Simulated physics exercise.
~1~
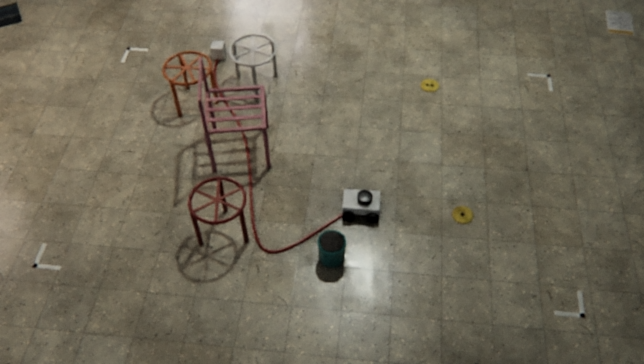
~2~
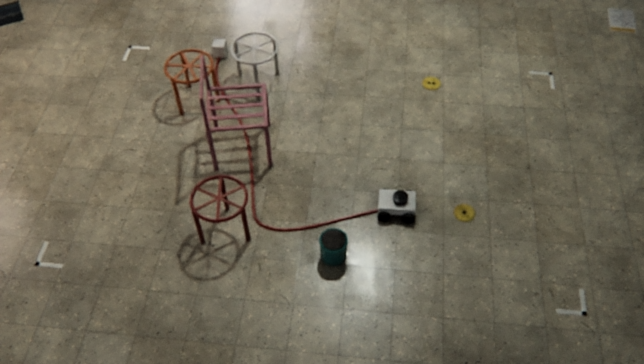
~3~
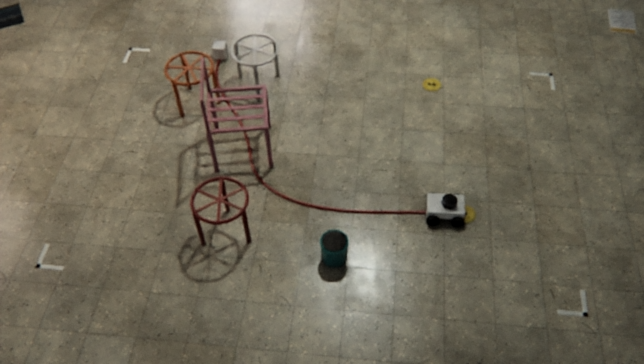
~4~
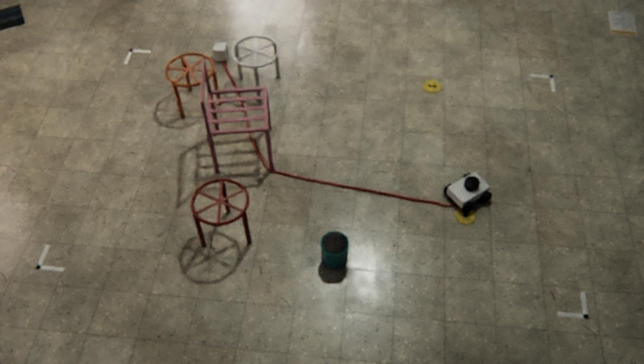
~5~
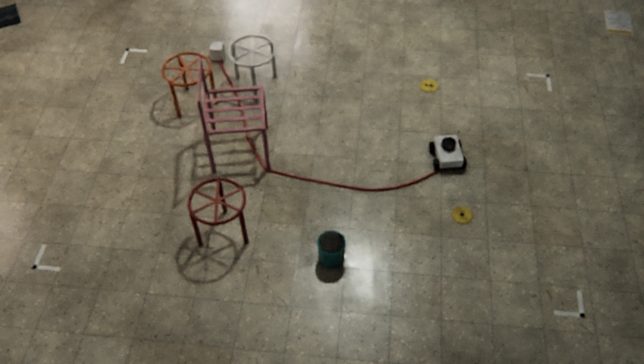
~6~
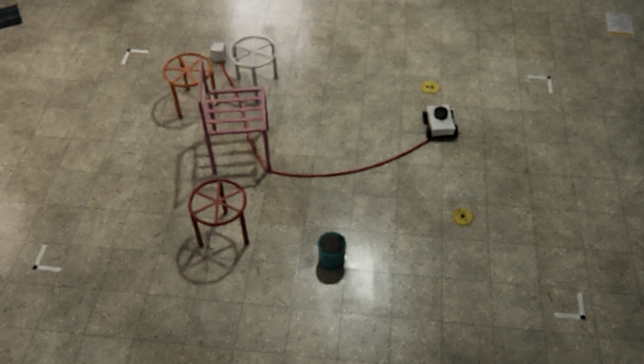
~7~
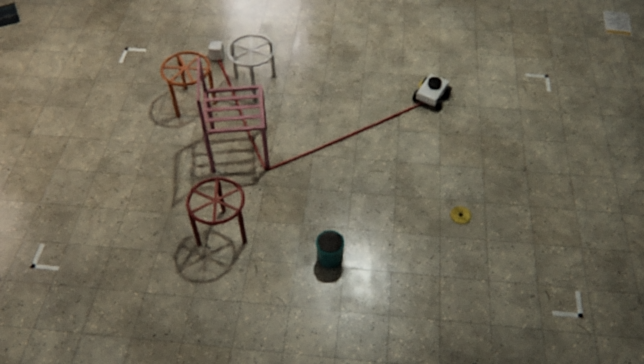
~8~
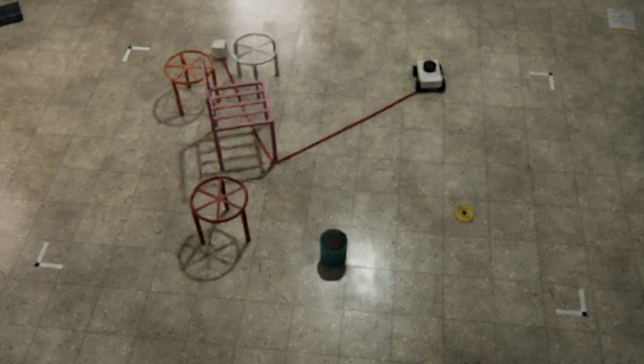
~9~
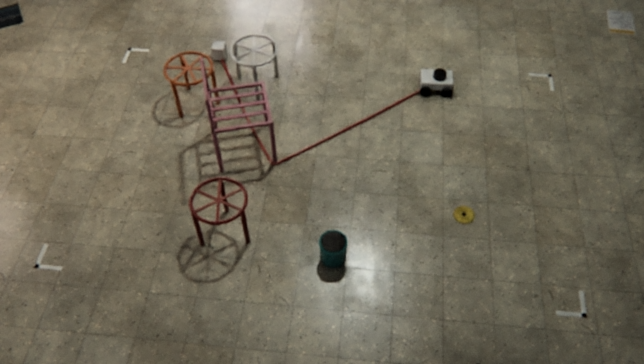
A small white cart trailing a red lead rolled right past a teal pot to one yellow mark, then up to the other, pulling the lead taut against a pink chair, which barely shifted, and stopped there with the stools still standing in place.
